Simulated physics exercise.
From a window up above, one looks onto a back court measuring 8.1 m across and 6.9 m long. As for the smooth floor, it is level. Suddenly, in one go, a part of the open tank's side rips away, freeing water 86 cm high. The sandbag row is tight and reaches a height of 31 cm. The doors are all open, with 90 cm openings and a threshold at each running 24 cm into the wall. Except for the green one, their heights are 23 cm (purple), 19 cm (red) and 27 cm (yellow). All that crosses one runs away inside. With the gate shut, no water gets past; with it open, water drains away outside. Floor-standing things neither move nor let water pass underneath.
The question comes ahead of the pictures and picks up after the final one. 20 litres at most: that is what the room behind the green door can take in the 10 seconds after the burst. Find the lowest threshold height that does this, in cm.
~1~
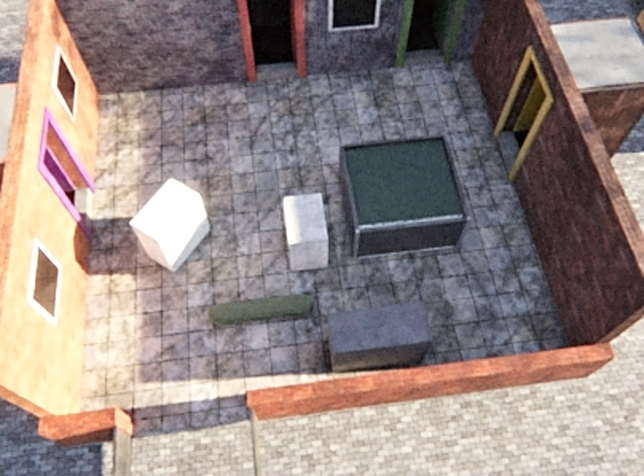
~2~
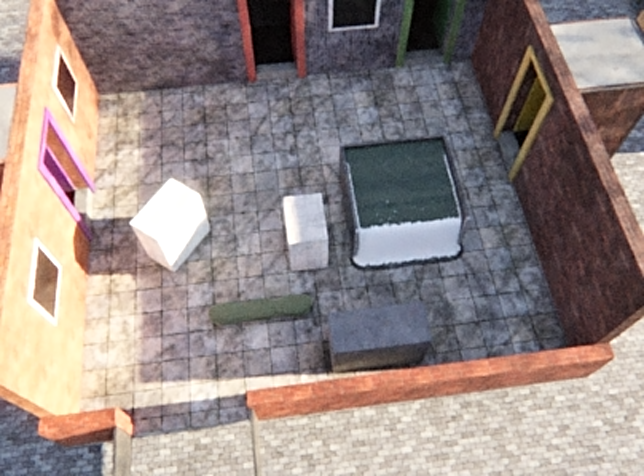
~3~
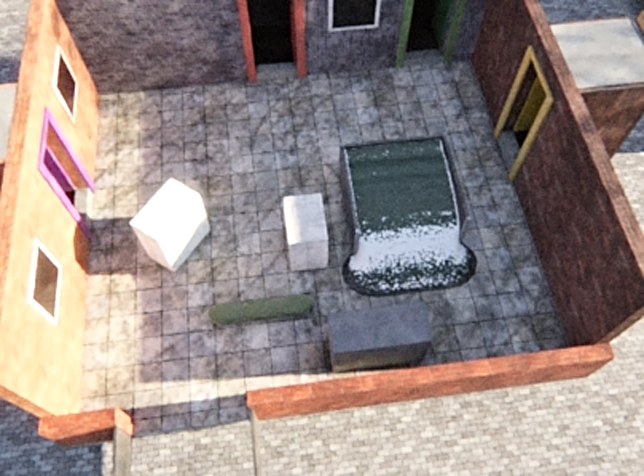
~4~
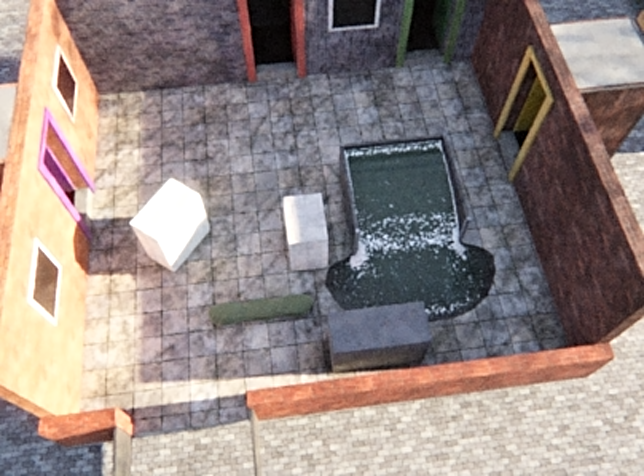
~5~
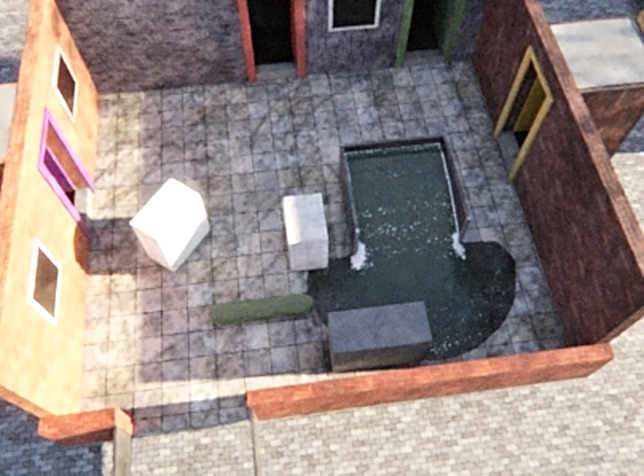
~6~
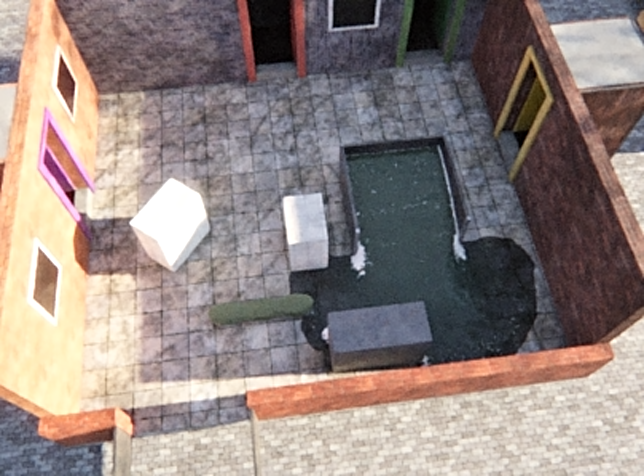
The lowest height is about 17 cm.
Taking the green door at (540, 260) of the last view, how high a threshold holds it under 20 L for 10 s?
Minimum: About 10.5 cm.
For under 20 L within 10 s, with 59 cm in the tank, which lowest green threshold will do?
The step would need to be some 9.0 cm high.
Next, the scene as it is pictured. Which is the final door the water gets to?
The answer is the red door.
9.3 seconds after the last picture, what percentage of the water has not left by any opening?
Close to 88 in a hundred.
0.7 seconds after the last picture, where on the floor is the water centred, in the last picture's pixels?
The balance point sits at roughly (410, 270).
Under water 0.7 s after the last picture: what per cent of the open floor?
Near 20 per cent is wet.
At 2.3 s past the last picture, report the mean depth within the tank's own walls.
Mean depth: Approx. 13 cm.
Then, 0.7 s after the last picture water covers 20 % of the floor, deepest (52 cm) near (564, 362); it has not reached the green door.
Then, 2.3 s after the last picture water covers 40 % of the floor, deepest (32 cm) near (557, 341); it has not reached the green door.
Then, 9.3 s after the last picture water covers 95 % of the floor, deepest (11 cm) near (98, 130); 7 cm at the green door, 18 litres in over its 17 cm threshold.
At the green door as built, the water peaked near 25 cm, 3.7 s after the last picture.
Run again over the same 10 s with other heights there, 39 litres in over 14 cm, 10 litres over 19 cm. The limit of 20 litres is kept from about 17 cm up.
